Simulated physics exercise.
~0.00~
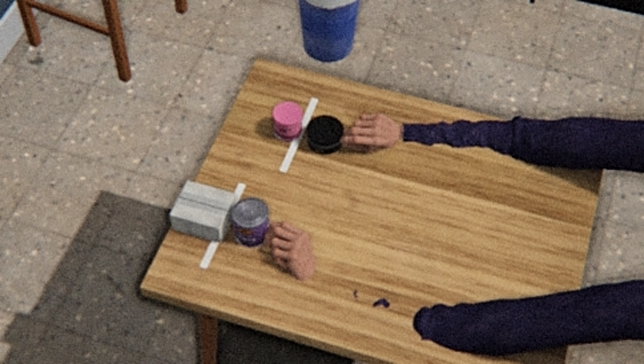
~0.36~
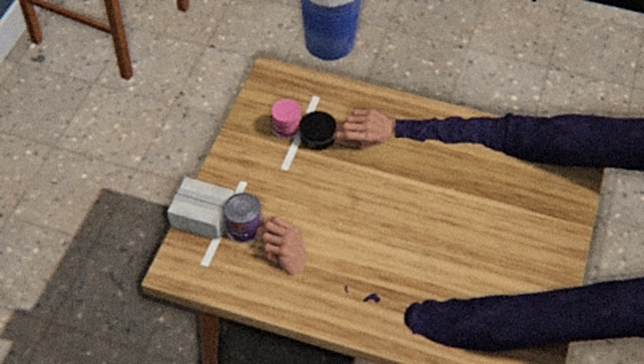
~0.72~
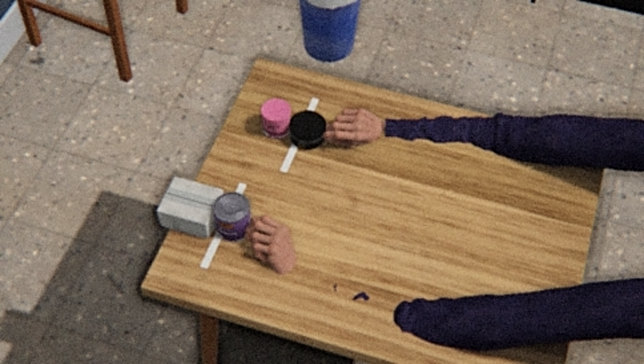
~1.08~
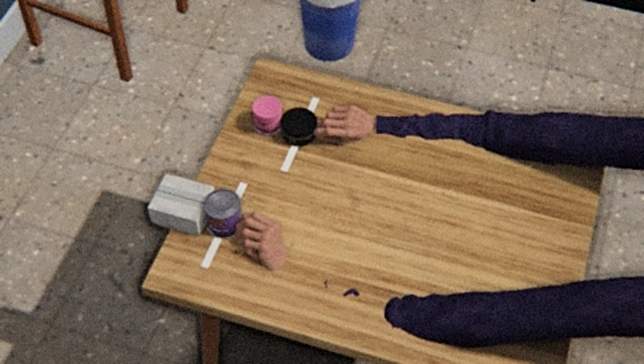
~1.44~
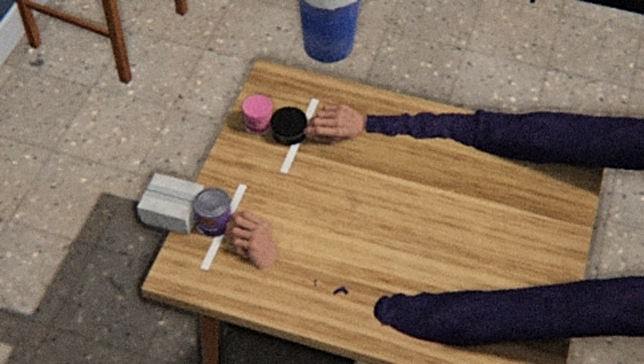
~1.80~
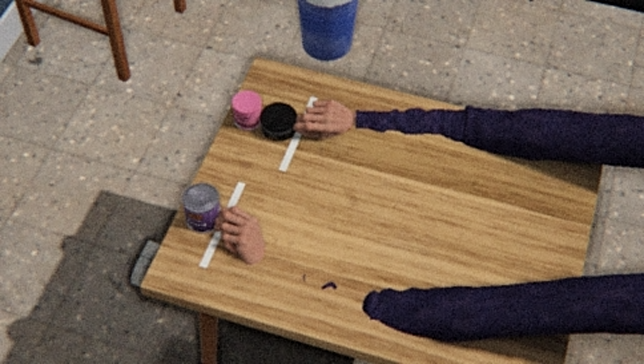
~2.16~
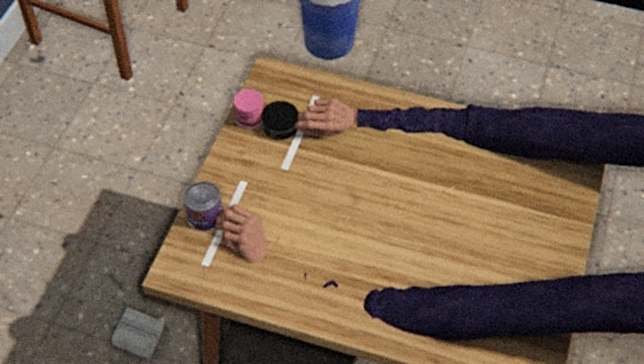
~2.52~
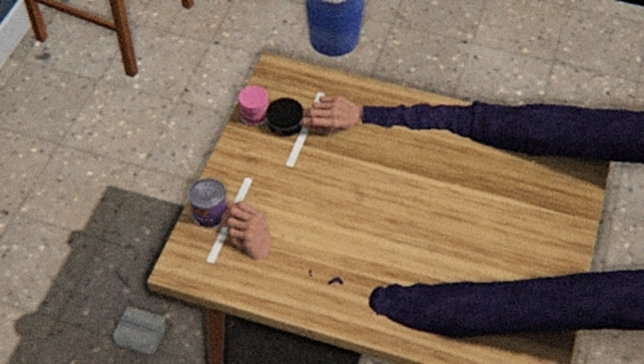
The clip shows two hands on a wooden table pushing a black tub against a pink tin and a purple pot against a white box, all sliding left past strips of tape, until the box tips off the edge onto the floor while the tin stays on the table.
